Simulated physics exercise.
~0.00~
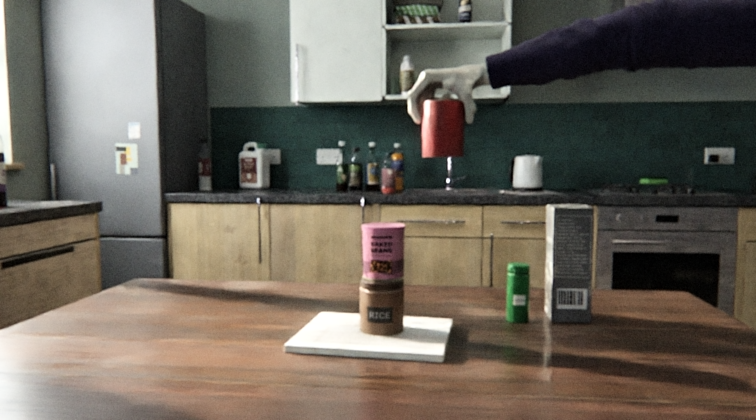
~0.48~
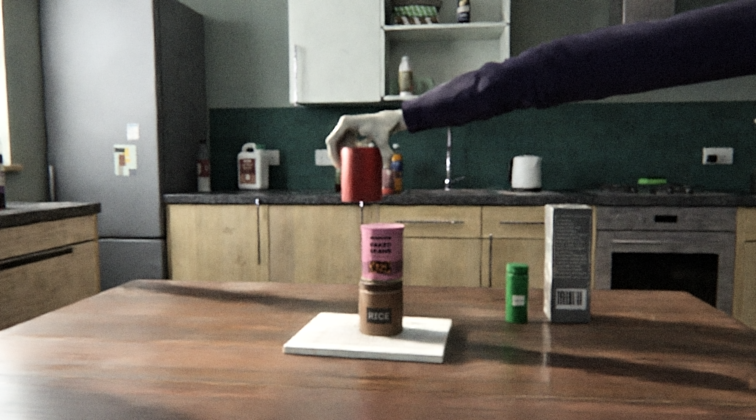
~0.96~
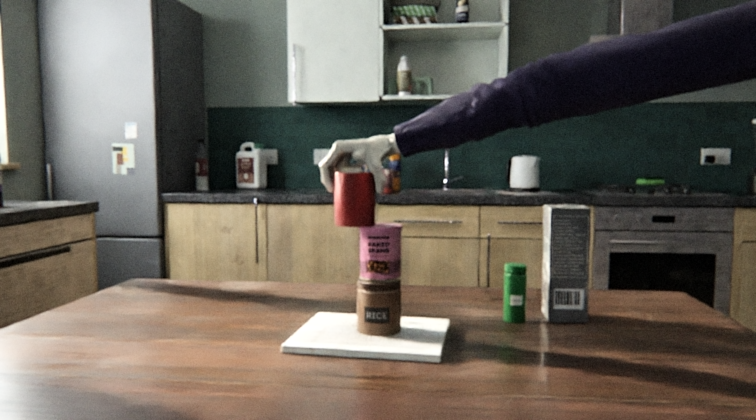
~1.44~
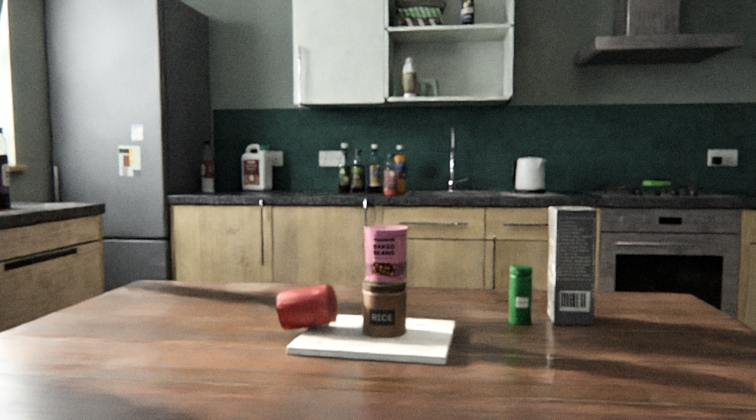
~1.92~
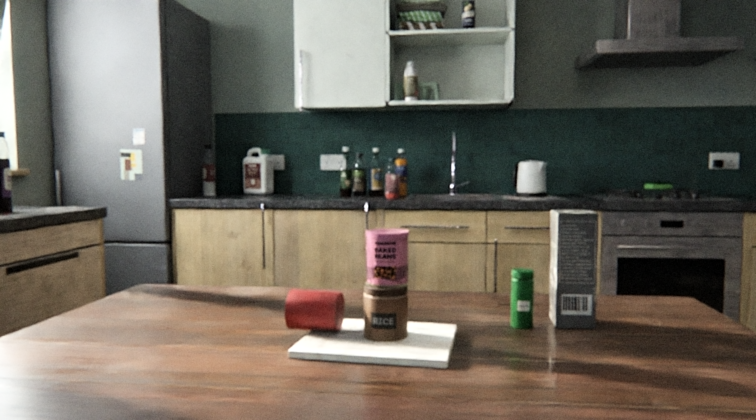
A red cup lowered by hand onto a pink pot falls beside the stack.
